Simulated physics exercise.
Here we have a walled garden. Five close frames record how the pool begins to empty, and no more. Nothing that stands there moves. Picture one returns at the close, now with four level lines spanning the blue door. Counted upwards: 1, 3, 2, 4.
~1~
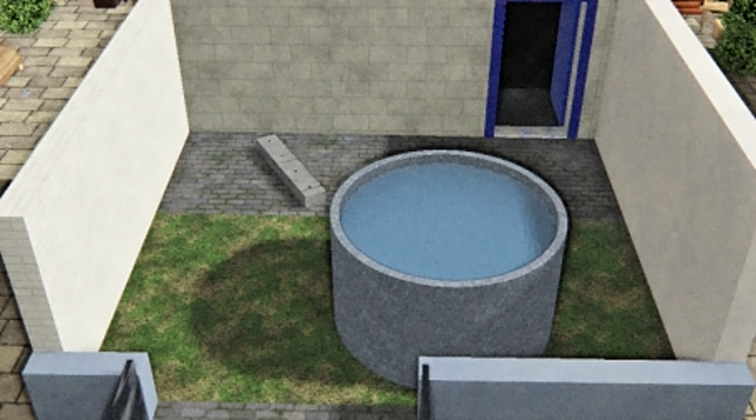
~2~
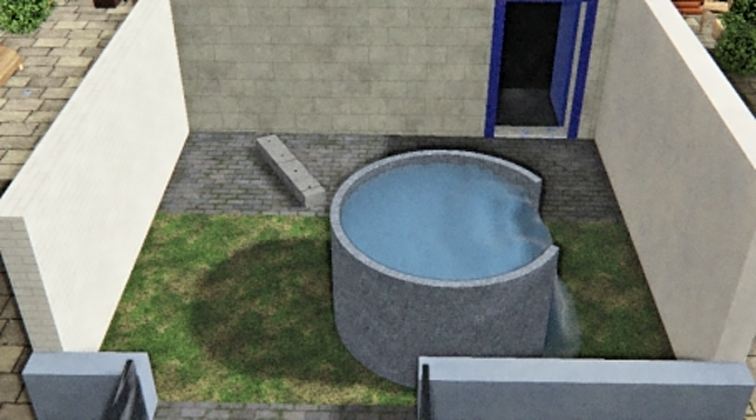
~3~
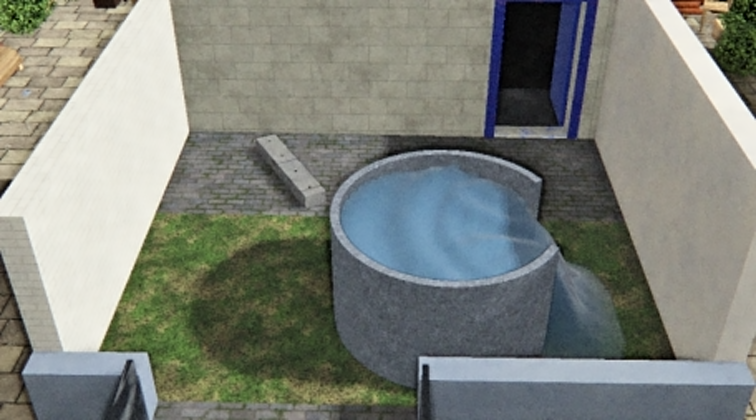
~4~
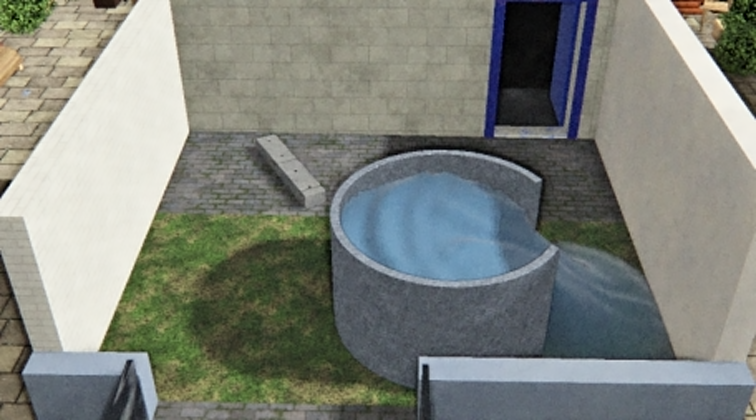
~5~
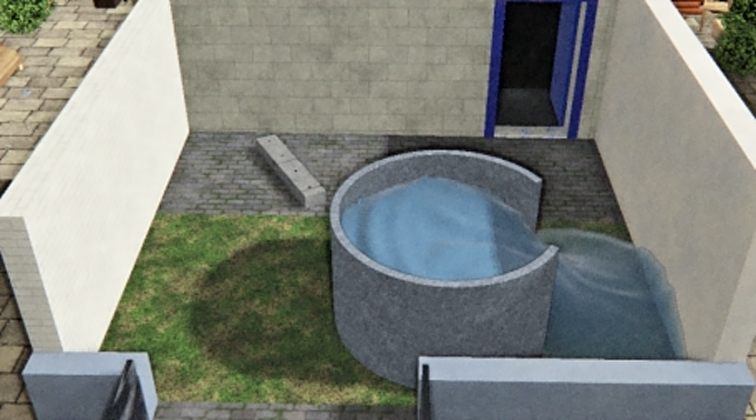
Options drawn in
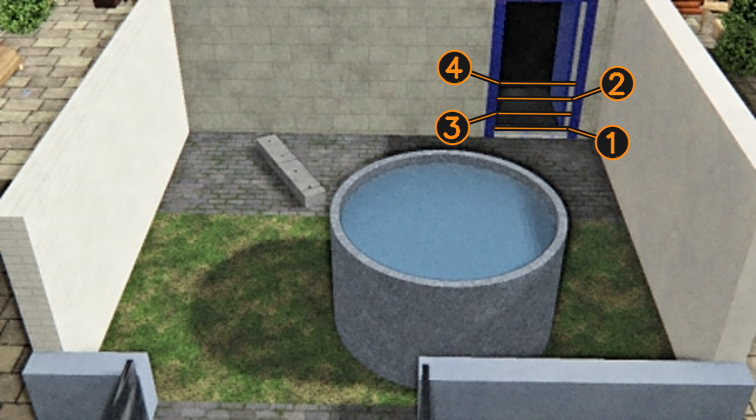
Water sits still in a round grey stone pool inside a walled garden, then begins pouring through a gap that opens in the pool's right side. The stream widens into a broad sheet, spreading across the grass to the right-hand wall as the level inside the pool drops slightly.
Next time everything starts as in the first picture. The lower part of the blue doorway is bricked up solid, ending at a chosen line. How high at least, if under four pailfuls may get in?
Go for 3.
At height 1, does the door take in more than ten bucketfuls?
Yes, clearly.
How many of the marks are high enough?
Three of them.
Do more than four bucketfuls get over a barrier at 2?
No.
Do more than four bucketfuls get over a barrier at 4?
No, not at all.
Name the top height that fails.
Here it is height 1.
On the marked copy, 1 at (531, 128); 2 at (535, 98); 3 at (533, 113); 4 at (537, 83); from the bottom up 1, 3, 2, 4.
If 1 is chosen, dozens of bucketfuls pour in.
If 2 is chosen, nothing gets over.
If 3 is chosen, a bucket or two gets in.
If 4 is chosen, nothing gets over.
